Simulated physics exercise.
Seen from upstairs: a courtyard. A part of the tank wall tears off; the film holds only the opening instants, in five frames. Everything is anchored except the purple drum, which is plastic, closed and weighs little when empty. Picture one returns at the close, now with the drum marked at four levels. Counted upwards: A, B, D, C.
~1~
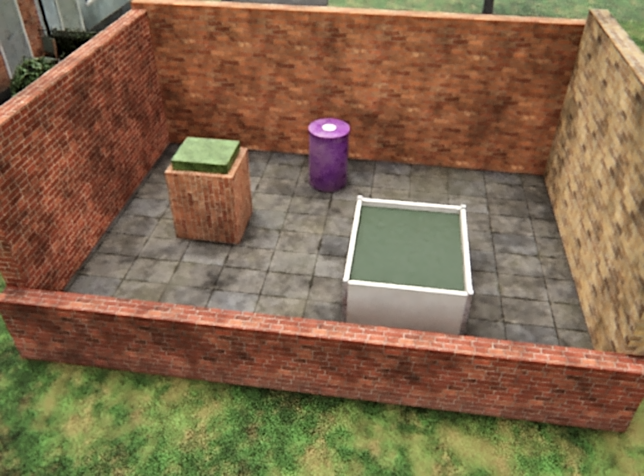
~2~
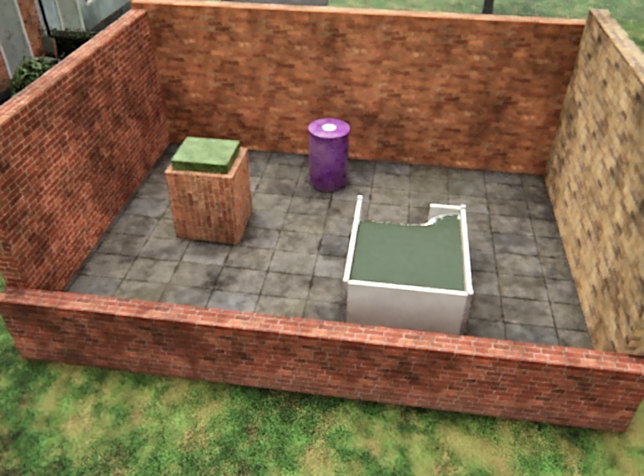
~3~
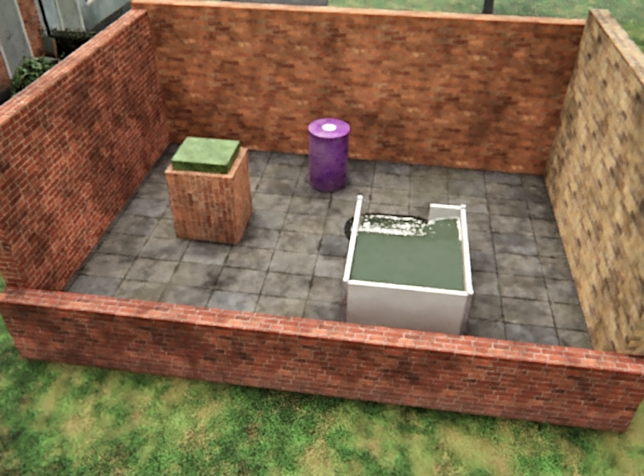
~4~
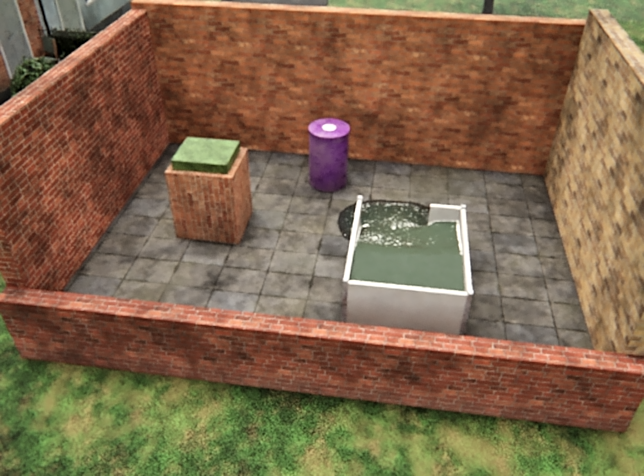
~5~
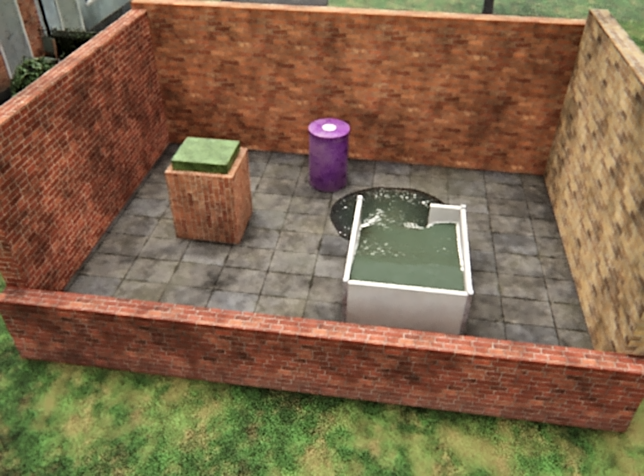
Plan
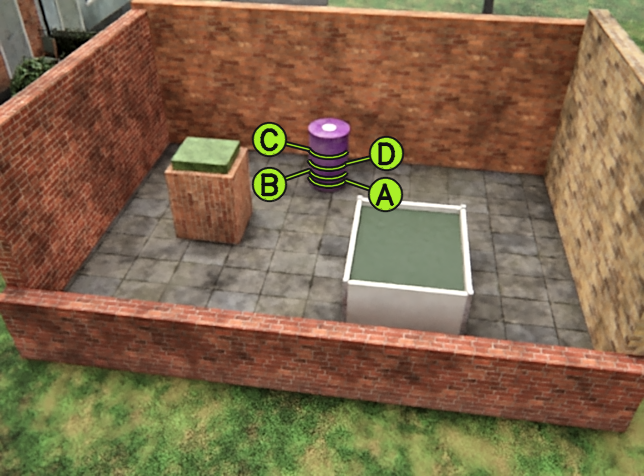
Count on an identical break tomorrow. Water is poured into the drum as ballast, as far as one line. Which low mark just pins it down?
B will do.
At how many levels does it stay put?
Three of the four.
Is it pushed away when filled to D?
No, that is safe.
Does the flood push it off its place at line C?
No.
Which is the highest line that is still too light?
That would be A.
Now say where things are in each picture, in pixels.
Lid of the purple drum at (329, 128); tank full, its middle at (409, 247).
Water covers 1 % of the ground, mostly out of sight from here.
Water covers 3 % of the ground, mostly out of sight from here.
Water covers 5 % of the ground, mostly out of sight from here.
Lid of the purple drum at (329, 128); water covers 8 % of the ground and is seen nearest the drum at (346, 202).
On the marked copy, A at (325, 186); B at (325, 178); C at (326, 157); D at (325, 169); from the bottom up A, B, D, C.
With A, it is pushed about 3 times its own width away.
With B, it does not move.
With C, it does not move.
With D, it does not move.
